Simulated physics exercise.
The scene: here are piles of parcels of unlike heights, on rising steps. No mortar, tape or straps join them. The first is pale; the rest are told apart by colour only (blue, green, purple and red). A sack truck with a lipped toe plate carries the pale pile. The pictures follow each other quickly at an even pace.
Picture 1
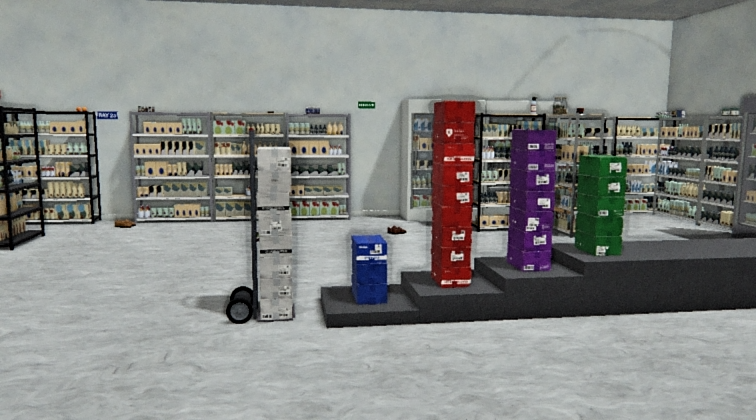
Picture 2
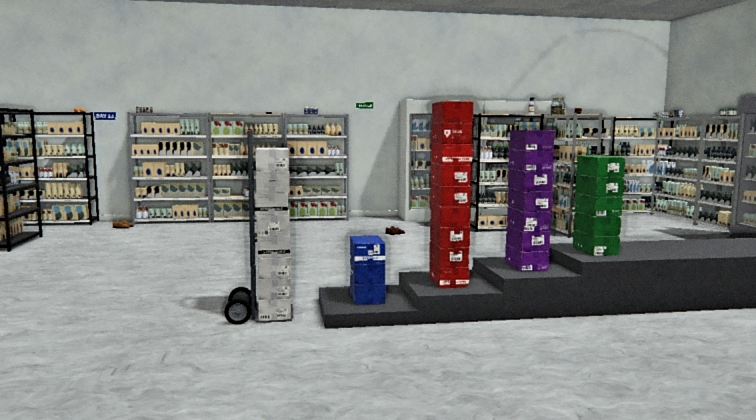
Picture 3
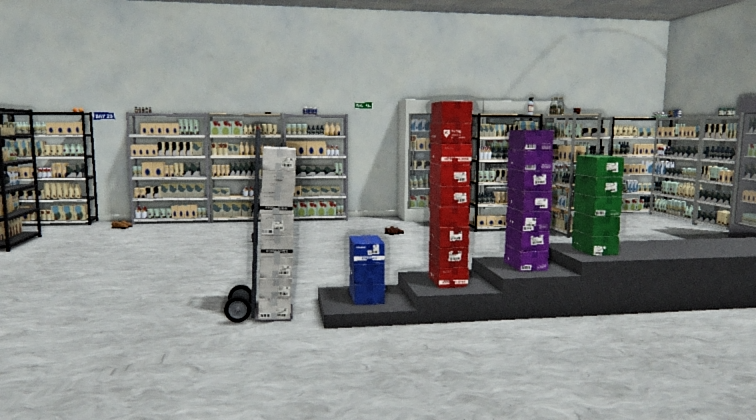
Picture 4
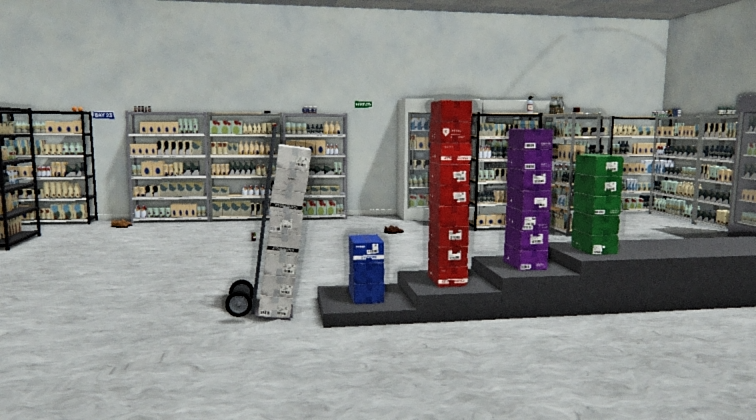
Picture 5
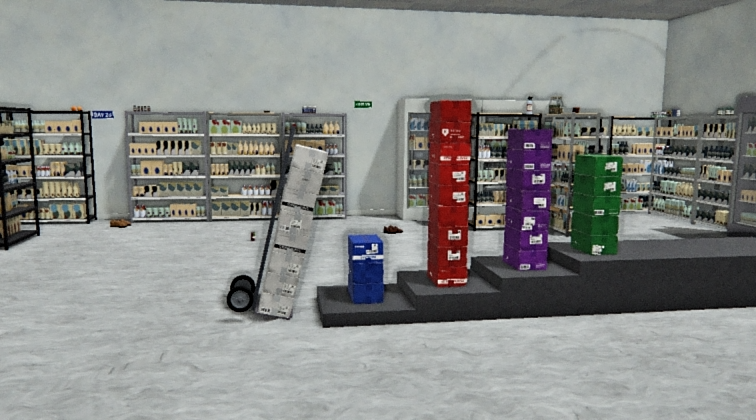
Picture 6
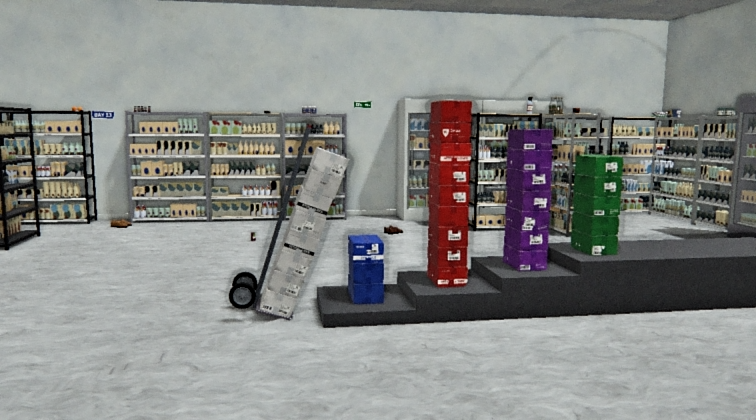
In a storeroom lined with stocked shelves, a sack truck stood upright with a stack of pale boxes, then tilted gradually to the right, while the blue, red, purple and green stacks stayed still.
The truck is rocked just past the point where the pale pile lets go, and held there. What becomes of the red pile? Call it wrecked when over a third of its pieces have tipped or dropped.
The red pile survives.
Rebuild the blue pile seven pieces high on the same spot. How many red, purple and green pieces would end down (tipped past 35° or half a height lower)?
Pile by pile, red 9, purple 7, green 5.
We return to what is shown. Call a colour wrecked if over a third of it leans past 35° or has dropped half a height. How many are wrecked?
In all, 0.
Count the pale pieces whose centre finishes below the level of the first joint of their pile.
It comes to 1.
Just after the last frame, 0 of the pale pile down; none of the 9 red parcels down (0 of 24 in all colours); top red parcel unmoved.
A moment on, 8 of the pale pile down; none of the 9 red parcels down (0 of 24 in all colours); top red parcel unmoved.
Further on, 8 of the pale pile down; none of the 9 red parcels down (0 of 24 in all colours); top red parcel moved a little; top blue parcel tilted barely.
When it is over, 8 of the pale pile down; none of the 9 red parcels down (0 of 24 in all colours); top red parcel unmoved; top blue parcel tilted barely. In pixels of the last frame, middles, top red parcel near (451, 112), top blue parcel near (374, 248).
